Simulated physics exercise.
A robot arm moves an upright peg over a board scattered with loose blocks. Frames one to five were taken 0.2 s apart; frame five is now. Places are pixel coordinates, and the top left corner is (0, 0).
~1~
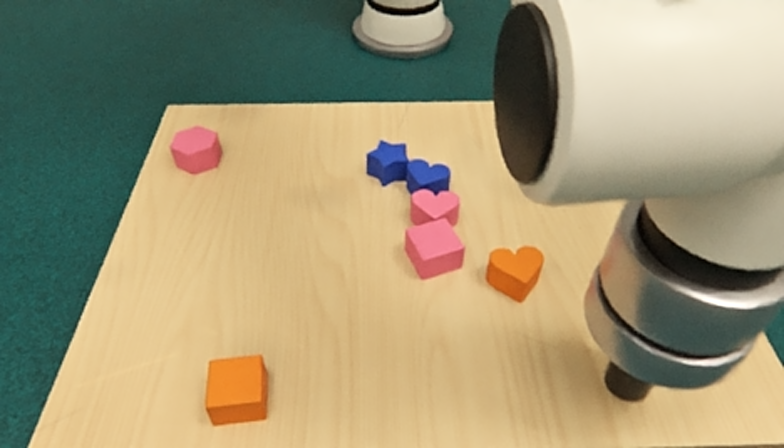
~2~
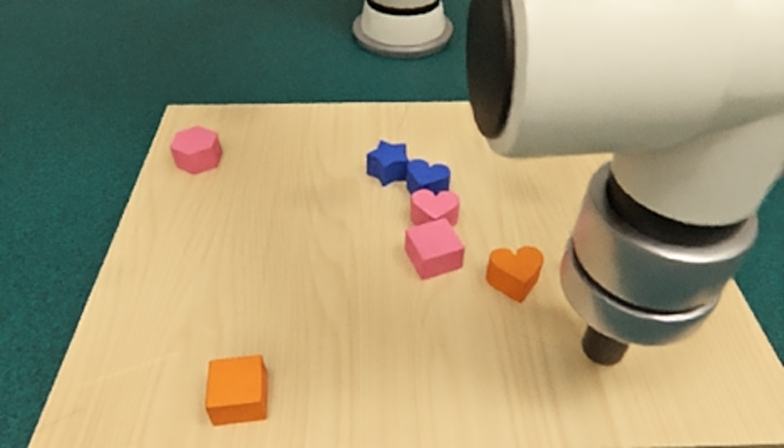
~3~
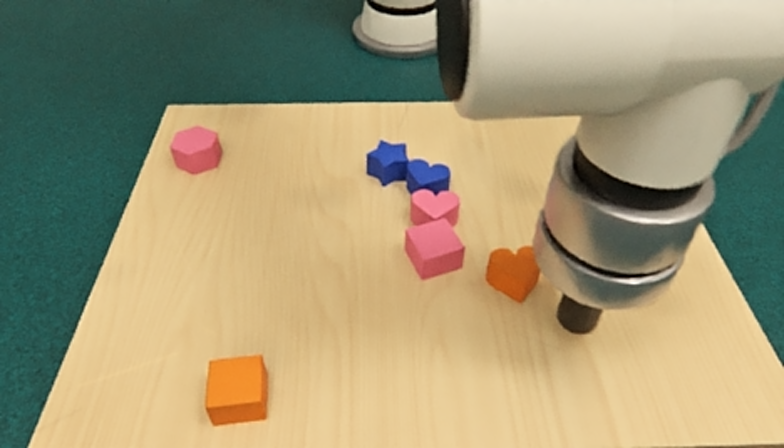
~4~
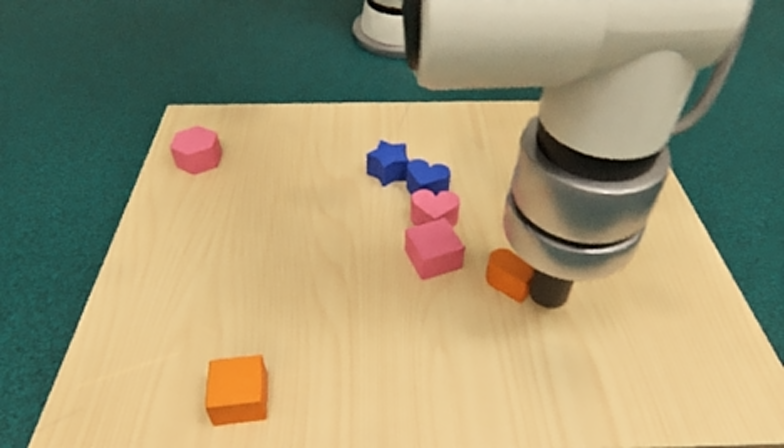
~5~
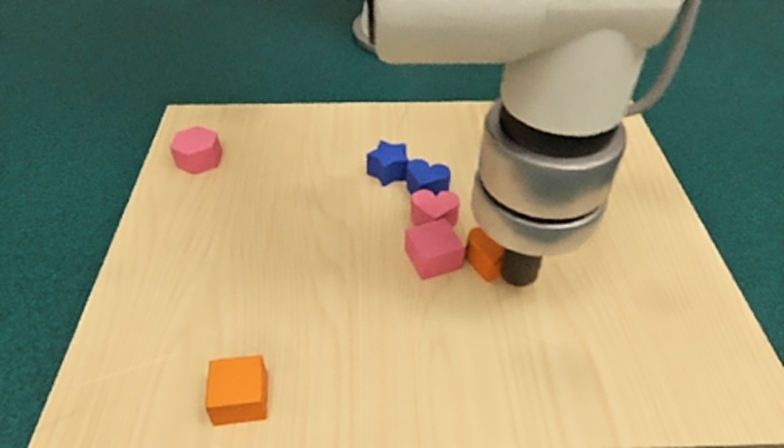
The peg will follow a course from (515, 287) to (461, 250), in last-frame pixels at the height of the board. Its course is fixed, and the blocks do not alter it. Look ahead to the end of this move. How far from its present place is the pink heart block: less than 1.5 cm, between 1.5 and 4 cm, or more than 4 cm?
Range: 1.5 to 4 cm.
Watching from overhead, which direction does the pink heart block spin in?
Seen from above, counterclockwise.
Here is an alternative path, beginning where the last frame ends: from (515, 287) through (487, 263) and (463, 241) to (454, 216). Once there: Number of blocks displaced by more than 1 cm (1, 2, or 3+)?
The answer will be at least three.
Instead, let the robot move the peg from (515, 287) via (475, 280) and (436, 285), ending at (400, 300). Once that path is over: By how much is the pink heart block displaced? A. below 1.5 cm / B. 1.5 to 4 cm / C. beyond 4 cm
The answer is A.
On the path given first. Halfway along, peg at (490, 254); orange heart block at (471, 222), turned 15° clockwise.
At the end, peg at (463, 236); blue heart block at (425, 168); pink square piece at (425, 238); pink heart block at (423, 191), turned 20° anticlockwise; orange heart block at (461, 203), turned 35° clockwise.
